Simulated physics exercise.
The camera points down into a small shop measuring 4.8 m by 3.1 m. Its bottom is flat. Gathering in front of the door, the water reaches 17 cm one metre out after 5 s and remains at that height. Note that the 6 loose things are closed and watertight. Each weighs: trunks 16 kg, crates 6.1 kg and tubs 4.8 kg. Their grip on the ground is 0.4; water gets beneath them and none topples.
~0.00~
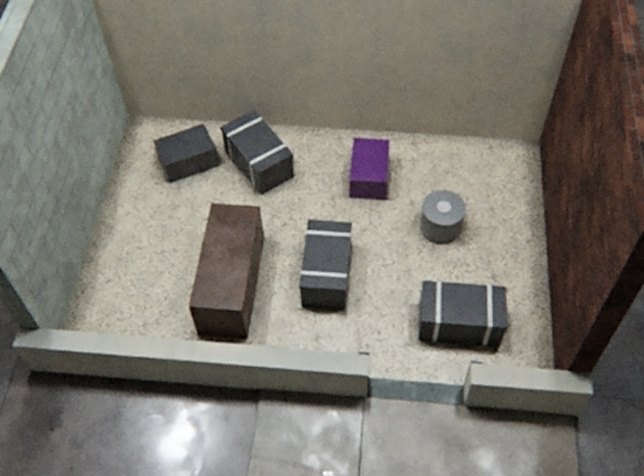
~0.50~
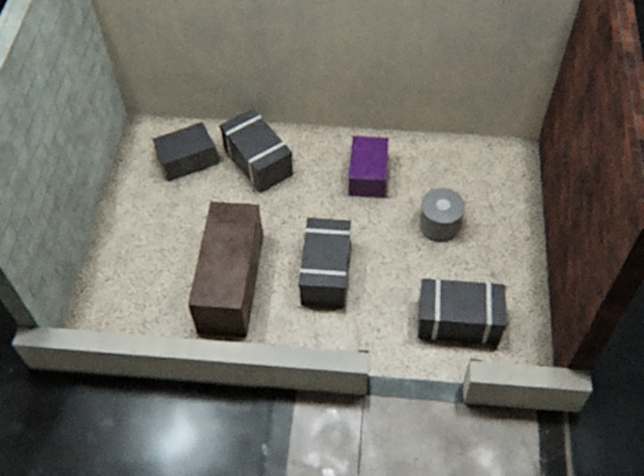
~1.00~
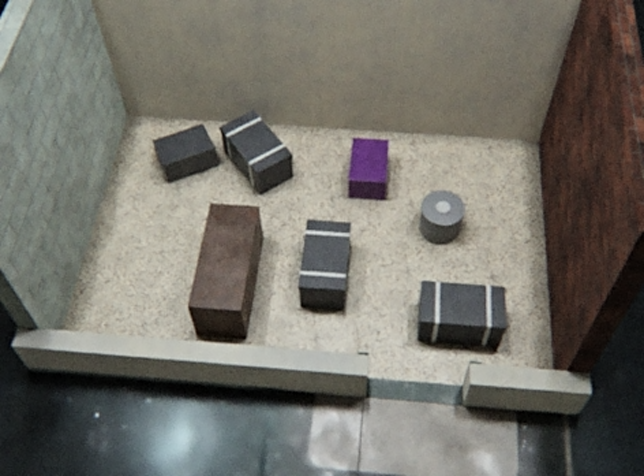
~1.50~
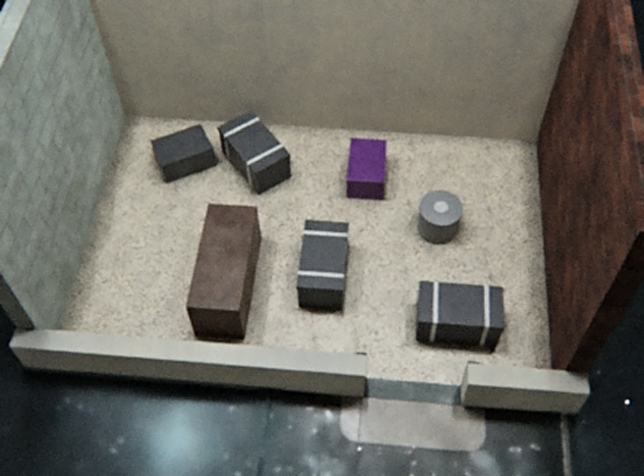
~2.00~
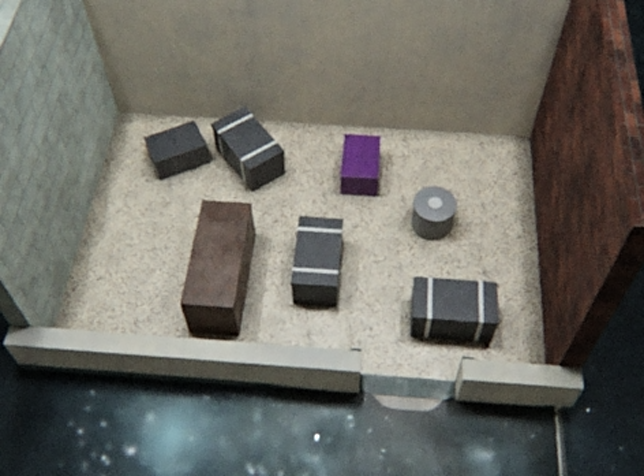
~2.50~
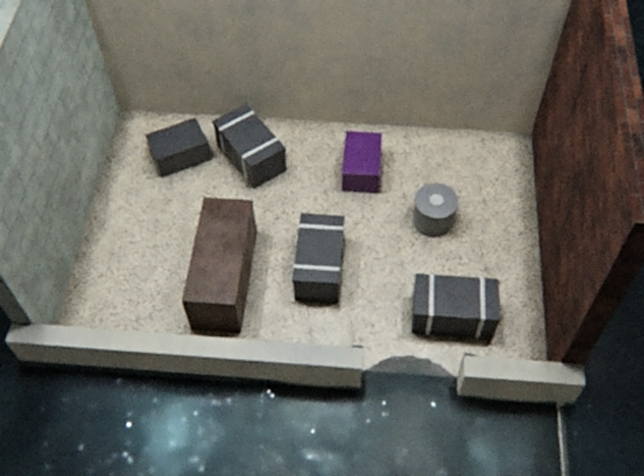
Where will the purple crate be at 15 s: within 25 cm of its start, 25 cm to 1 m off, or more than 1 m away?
It is displaced greatly.
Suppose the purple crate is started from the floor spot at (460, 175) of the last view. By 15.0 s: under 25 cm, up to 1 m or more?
Short answer, it goes a modest way.
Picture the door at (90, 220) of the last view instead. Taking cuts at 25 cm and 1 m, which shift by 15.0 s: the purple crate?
I'd expect the purple crate to get swept far off.
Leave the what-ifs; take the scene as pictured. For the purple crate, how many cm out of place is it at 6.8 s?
About 40 cm out of place.
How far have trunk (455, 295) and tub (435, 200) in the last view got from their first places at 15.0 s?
The first is 200 cm from its start, the second 350 cm.
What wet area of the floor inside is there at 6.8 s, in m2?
Somewhere about 8.5 m2, give or take.
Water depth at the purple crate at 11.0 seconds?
5 cm, roughly.
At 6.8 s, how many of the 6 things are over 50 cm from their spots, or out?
Count then: 1.
After 3.5 s the purple crate is near (362, 153), 0.0 m from its start, aground; 0 afloat.
After 6.8 s the purple crate is near (358, 124), 0.4 m from its start, aground; 0 afloat.
After 11.0 s the purple crate is near (269, 200), 1.2 m from its start, afloat; 3 afloat.
After 15.0 s the purple crate is near (186, 165), 1.9 m from its start, afloat; 5 afloat.
